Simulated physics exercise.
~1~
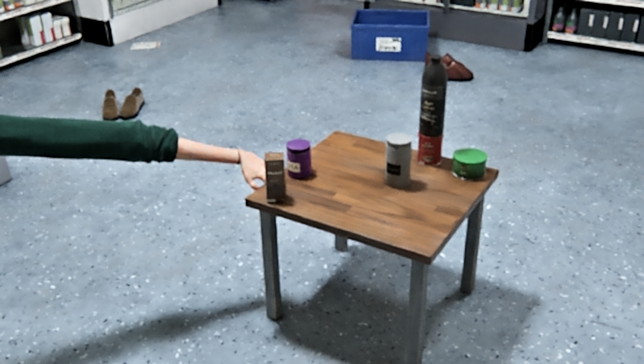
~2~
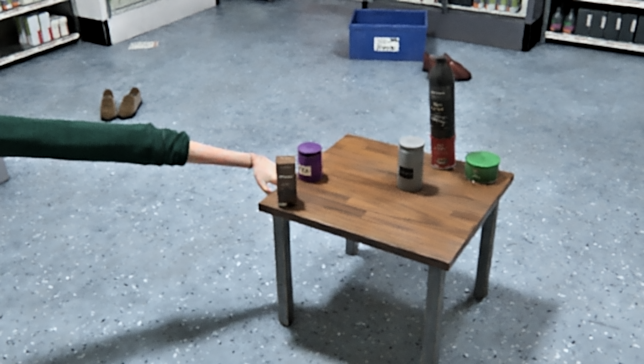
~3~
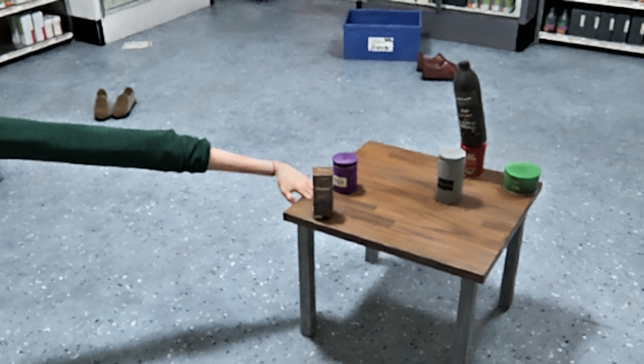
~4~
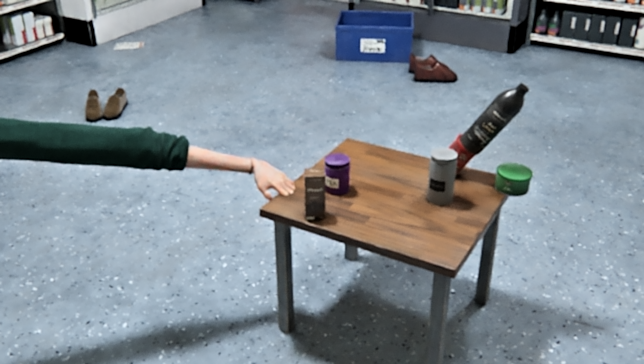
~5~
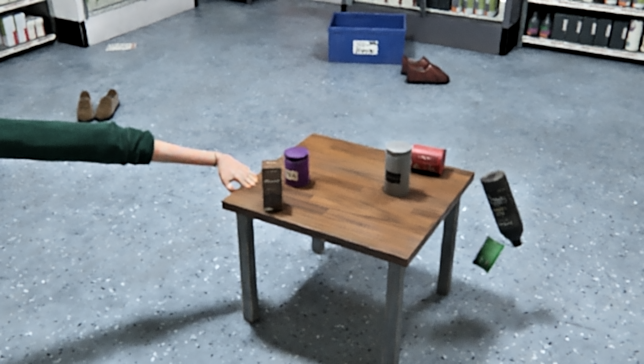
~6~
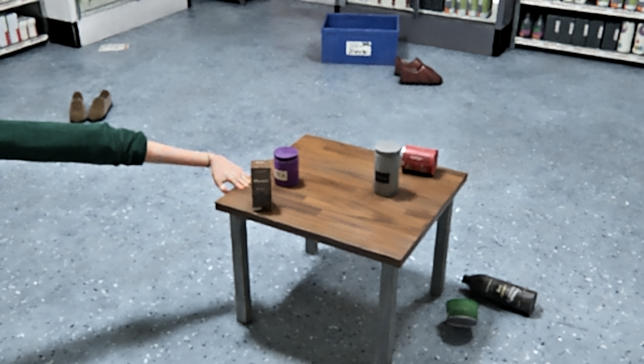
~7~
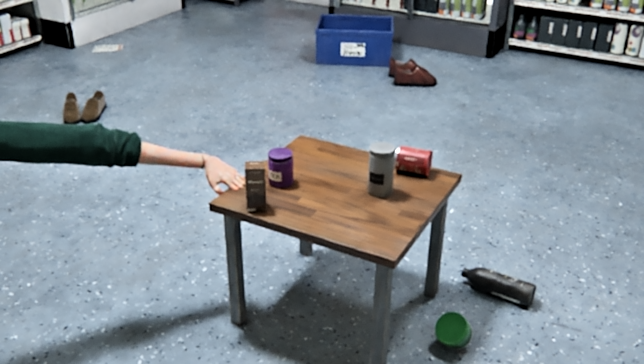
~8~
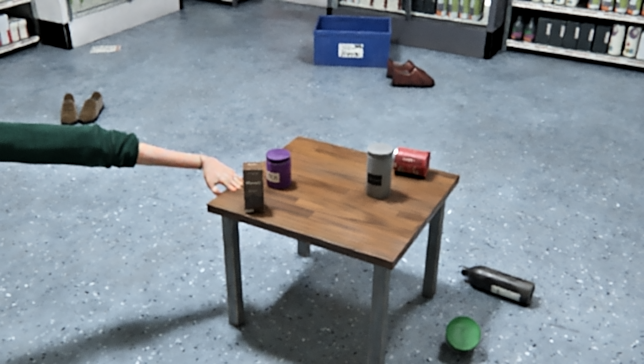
A hand in a green sleeve dragged a small wooden table to the right, then jerked it back left, sending the black bottle and green tub onto the floor and tipping the red tin, while the brown carton and purple and grey jars stayed upright.
